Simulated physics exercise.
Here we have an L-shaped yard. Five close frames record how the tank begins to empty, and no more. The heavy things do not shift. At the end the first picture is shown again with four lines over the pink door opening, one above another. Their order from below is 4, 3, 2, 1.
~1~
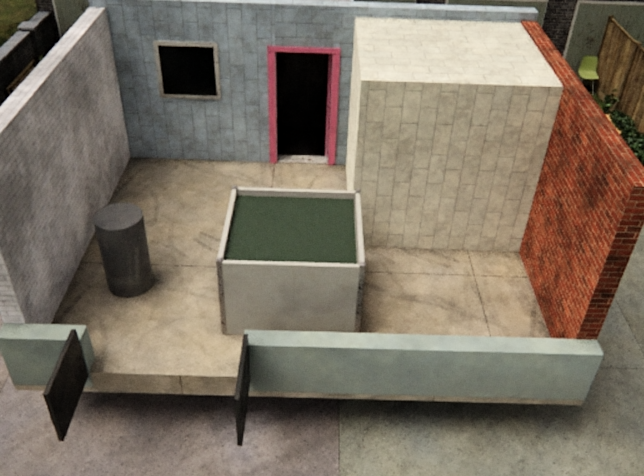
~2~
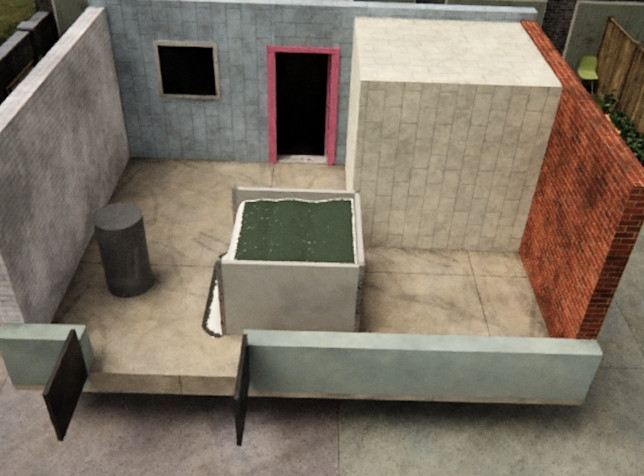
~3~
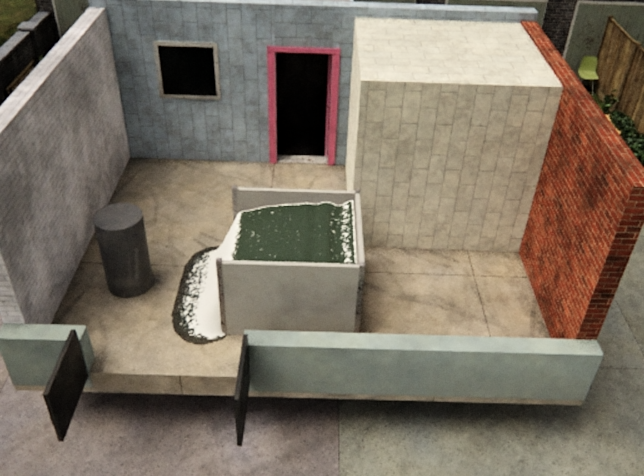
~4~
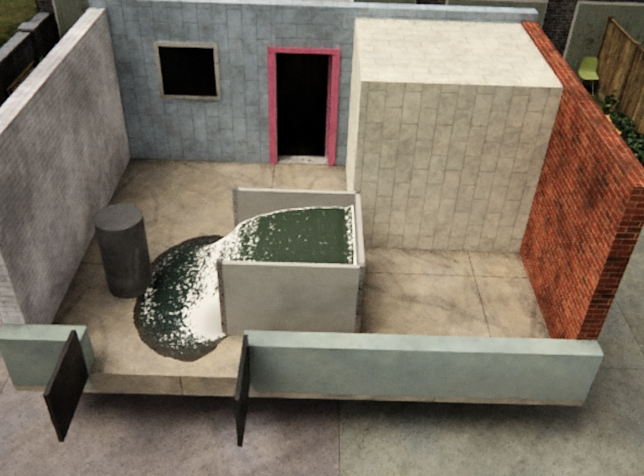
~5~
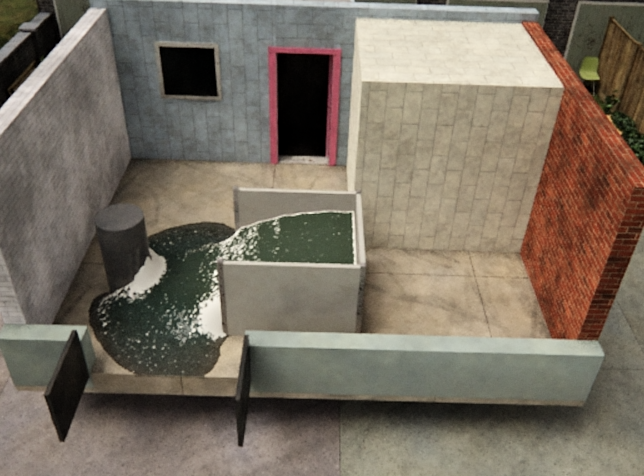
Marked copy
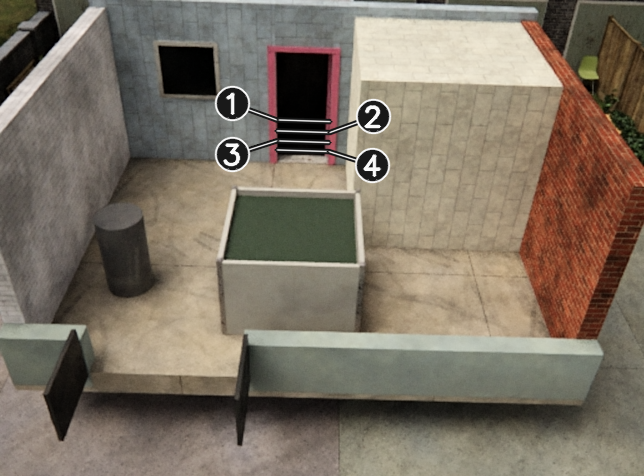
In a walled yard, green water pours from a tank's left side and spreads around a grey cylinder.
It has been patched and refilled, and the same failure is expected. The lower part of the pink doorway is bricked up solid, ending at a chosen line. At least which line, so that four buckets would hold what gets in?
Line 4.
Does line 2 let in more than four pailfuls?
No, not at all.
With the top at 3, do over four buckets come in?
No, that is safe.
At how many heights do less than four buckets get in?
All four.
In white, 1 at (303, 120); 2 at (303, 131); 3 at (303, 141); 4 at (302, 150); from the bottom up 4, 3, 2, 1.
If 1 is chosen, nothing gets over.
If 2 is chosen, nothing gets over.
If 3 is chosen, nothing gets over.
If 4 is chosen, a splash gets over, under a bucket.
